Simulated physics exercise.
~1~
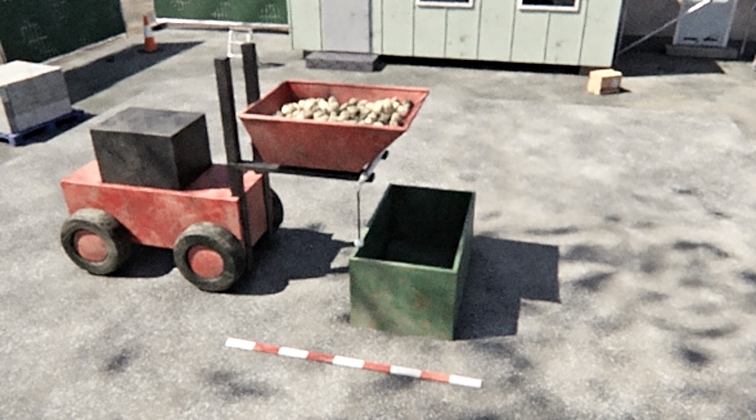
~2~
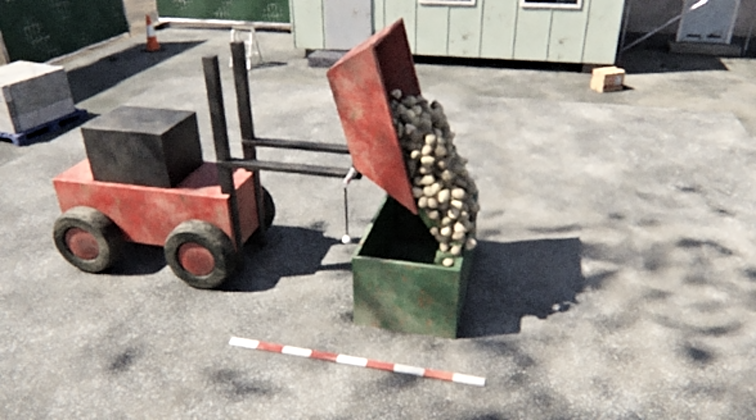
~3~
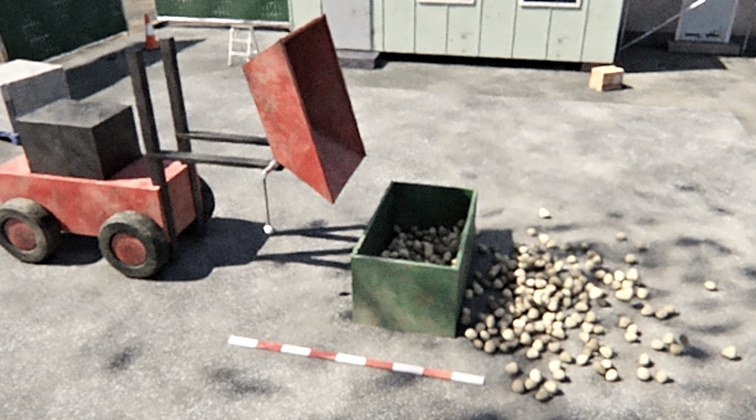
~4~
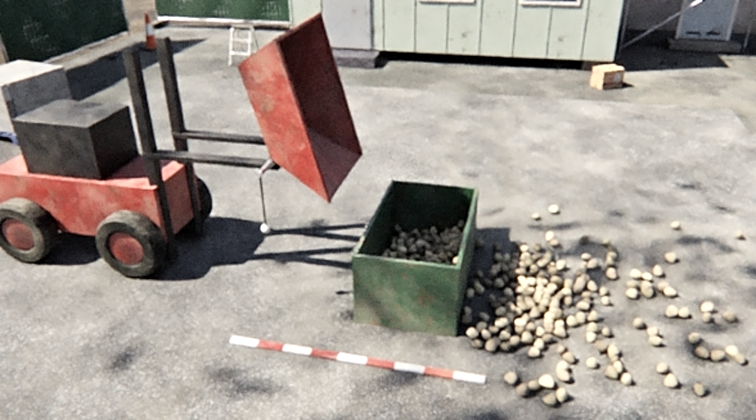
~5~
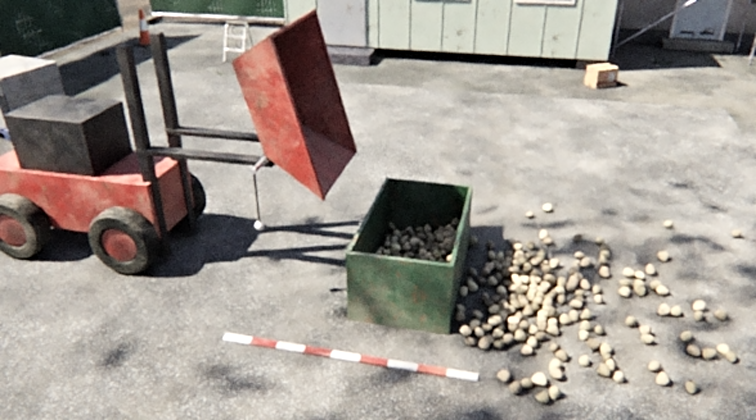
In a paved yard, a red fork truck tips its raised red skip of rounded stones steeply over a green bin, then backs away to the left with the skip emptied, leaving many stones in the bin and the rest scattered on the ground to its right.
